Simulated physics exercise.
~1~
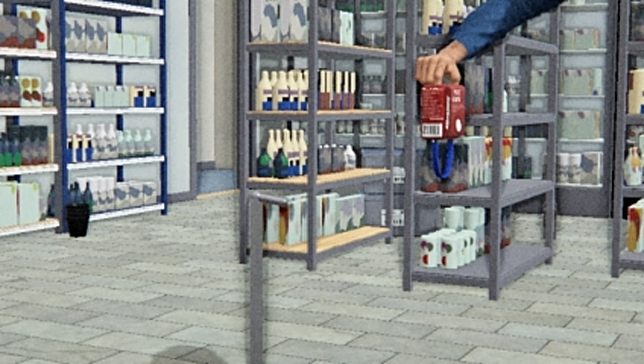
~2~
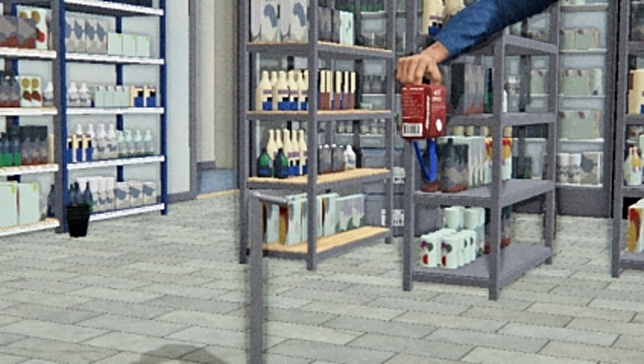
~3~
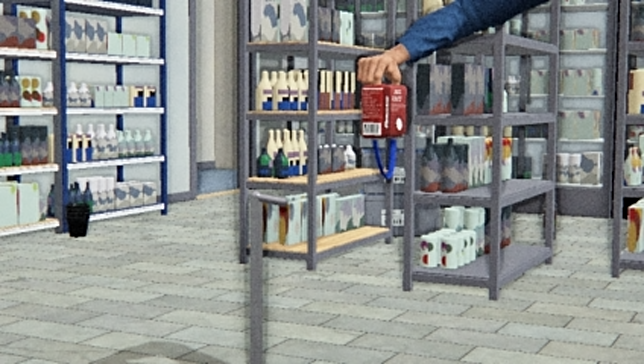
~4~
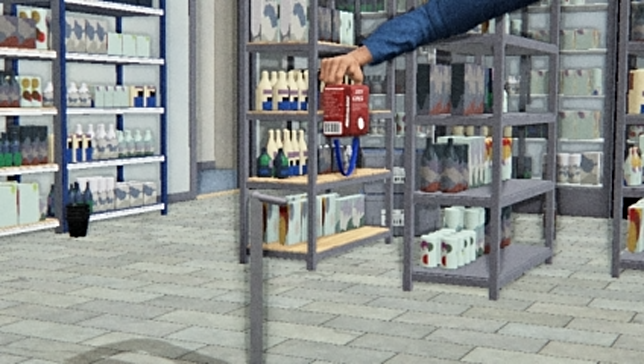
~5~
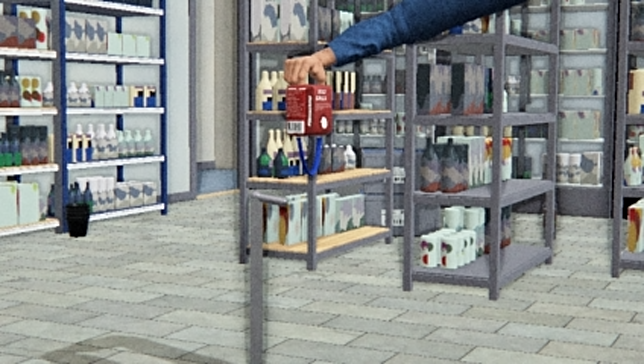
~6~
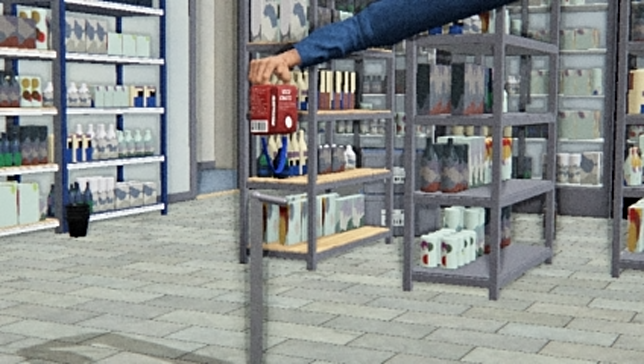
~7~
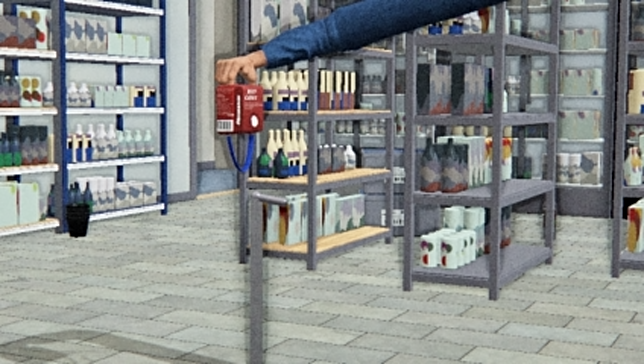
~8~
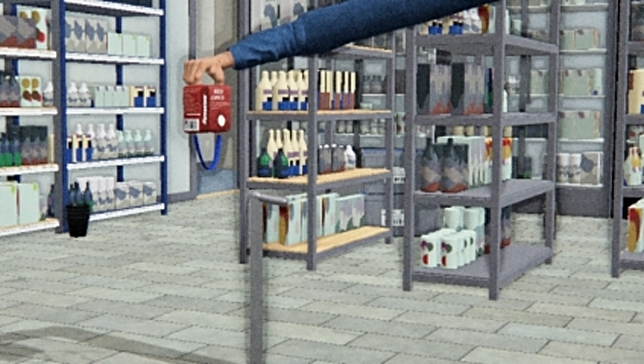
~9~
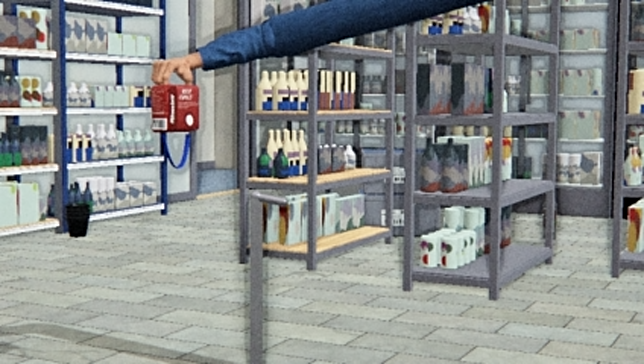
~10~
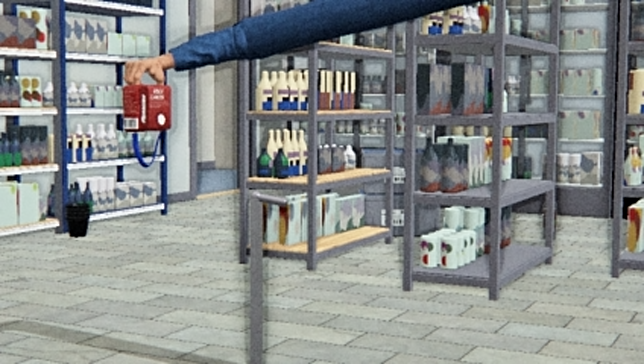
A hand carries a red pouch with a blue loop left past the post, clearing it freely.
